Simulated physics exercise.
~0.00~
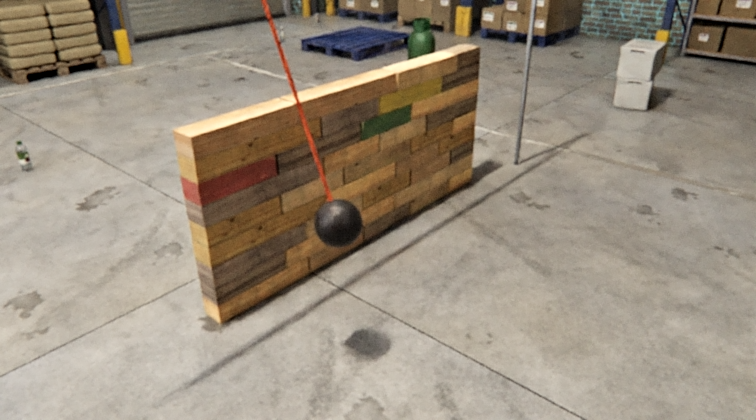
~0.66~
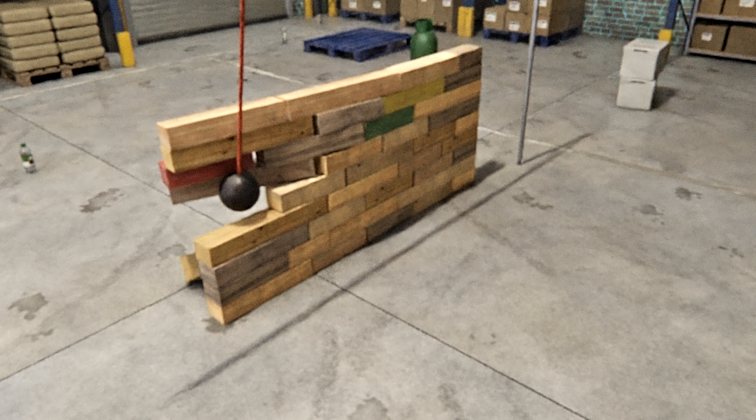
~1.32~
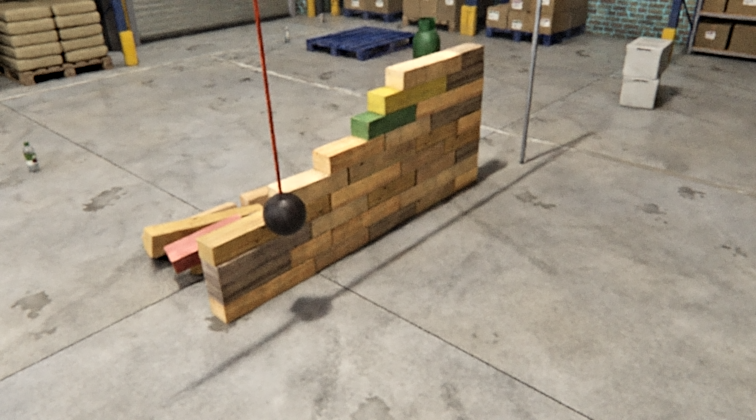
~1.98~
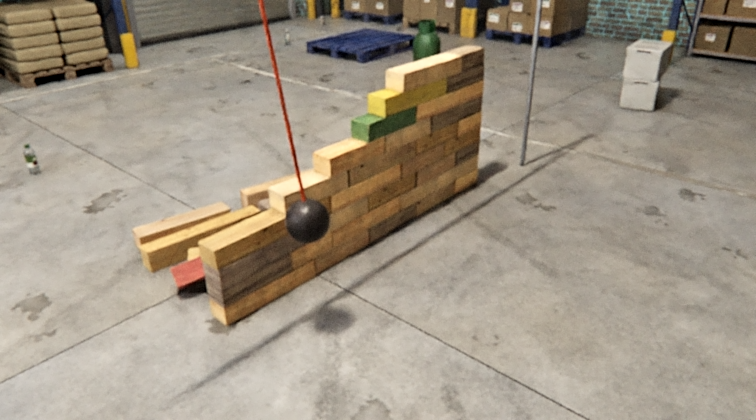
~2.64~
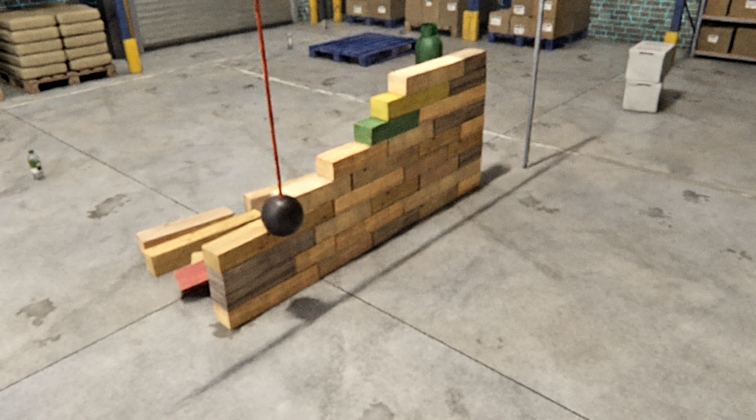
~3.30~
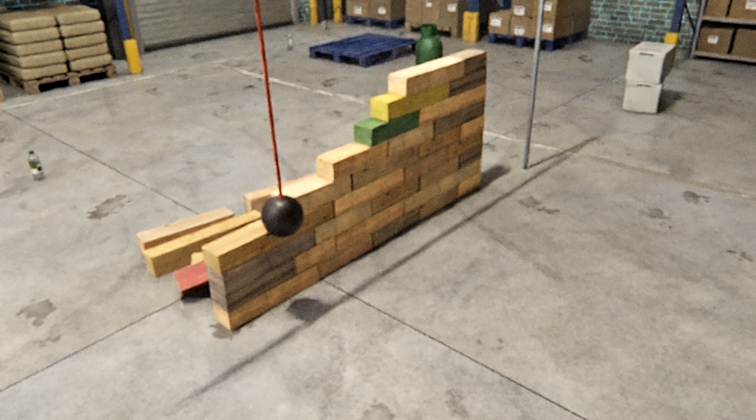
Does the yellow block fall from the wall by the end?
No, the yellow block stays at its level in the wall, on the stepped edge just above the green one.
